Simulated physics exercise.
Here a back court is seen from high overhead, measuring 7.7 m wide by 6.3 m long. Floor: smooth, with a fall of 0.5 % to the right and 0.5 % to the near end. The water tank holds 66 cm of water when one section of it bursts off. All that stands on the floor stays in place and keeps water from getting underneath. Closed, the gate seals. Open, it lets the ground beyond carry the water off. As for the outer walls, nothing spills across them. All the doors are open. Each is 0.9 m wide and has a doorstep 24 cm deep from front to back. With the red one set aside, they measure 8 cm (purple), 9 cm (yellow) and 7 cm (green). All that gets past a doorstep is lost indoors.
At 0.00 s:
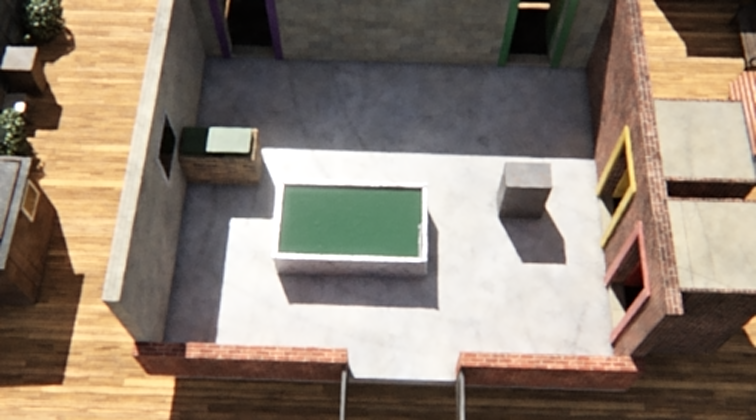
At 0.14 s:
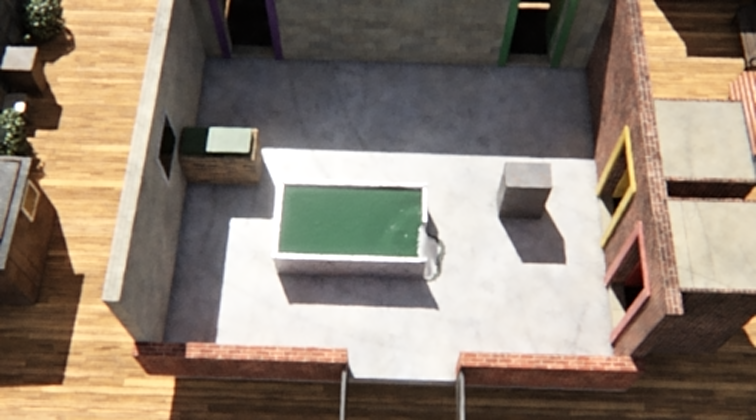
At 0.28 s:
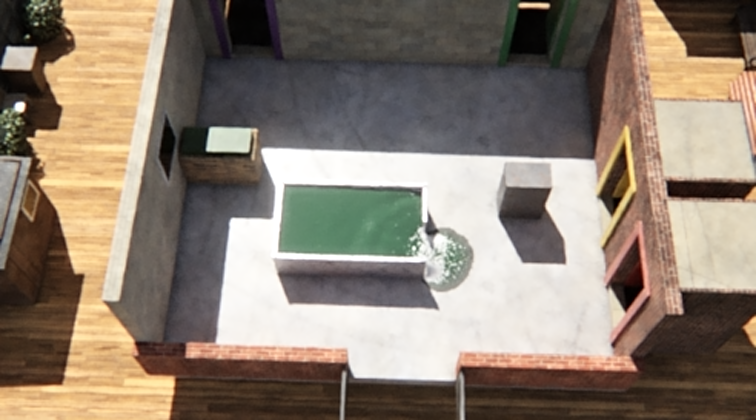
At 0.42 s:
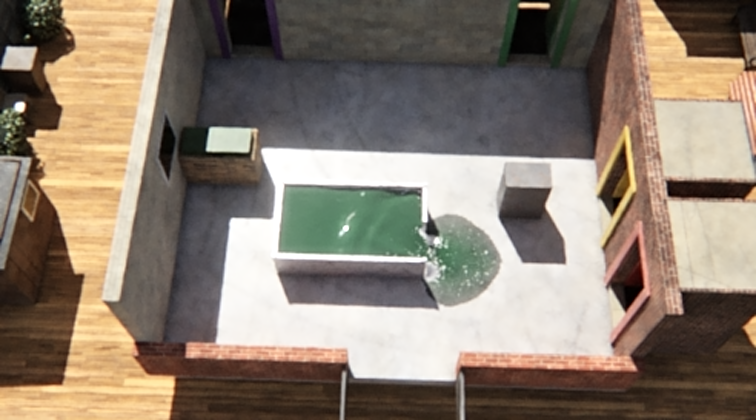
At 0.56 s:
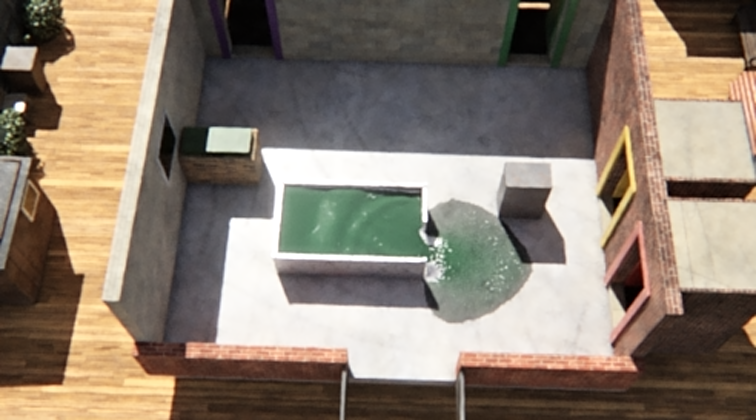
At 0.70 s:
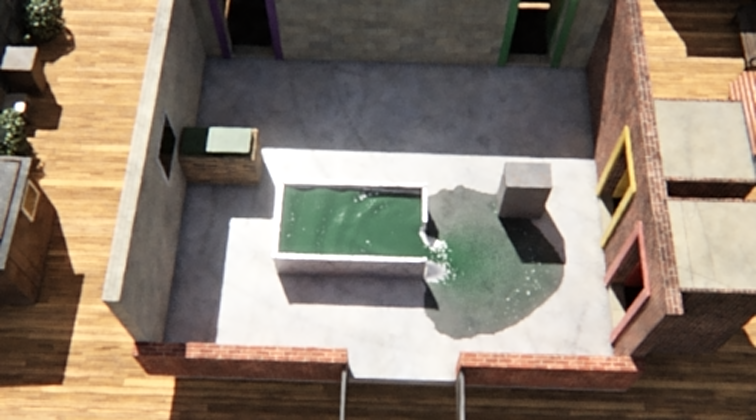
Green water pouring from the right end of a white-walled tank and spreading rightward across a pale courtyard floor, around a grey block.
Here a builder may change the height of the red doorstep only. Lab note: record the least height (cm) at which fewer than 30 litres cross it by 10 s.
Least height: 17 cm.
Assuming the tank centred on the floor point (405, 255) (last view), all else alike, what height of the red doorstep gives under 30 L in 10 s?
A minimum of about 24 cm.
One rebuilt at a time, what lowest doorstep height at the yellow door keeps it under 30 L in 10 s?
For the yellow door, about 18 cm.
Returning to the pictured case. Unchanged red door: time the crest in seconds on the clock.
Around 2.6 s.
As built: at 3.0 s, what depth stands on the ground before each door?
Green door 0 cm, red door 24 cm, yellow door 17 cm, purple door 0 cm.
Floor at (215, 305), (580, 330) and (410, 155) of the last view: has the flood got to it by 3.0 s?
Listed order - unwetted, soaked through, unwetted.
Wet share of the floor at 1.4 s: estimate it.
Near 20 per cent of the open floor.
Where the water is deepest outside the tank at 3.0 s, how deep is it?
I'd put it near 26 cm.
After 1.4 s water covers 20 % of the floor, deepest (38 cm) near (427, 267); 15 cm at the red door, 0 litres in over its 19 cm doorstep.
After 3.0 s water covers 30 % of the floor, deepest (26 cm) near (543, 359); 24 cm at the red door, 10 litres in over its 19 cm doorstep.
After 10.0 s water covers 75 % of the floor, deepest (10 cm) near (587, 370); 10 cm at the red door, 19 litres in over its 19 cm doorstep.
At the red door as built, the water arrived by 1.1 s and peaked near 26 cm at 2.6 s.
With a doorstep of 14.5 cm, 60 litres would have come in within the 10 s; with 19.5 cm, 16 litres. So under 30 litres takes about 17 cm.
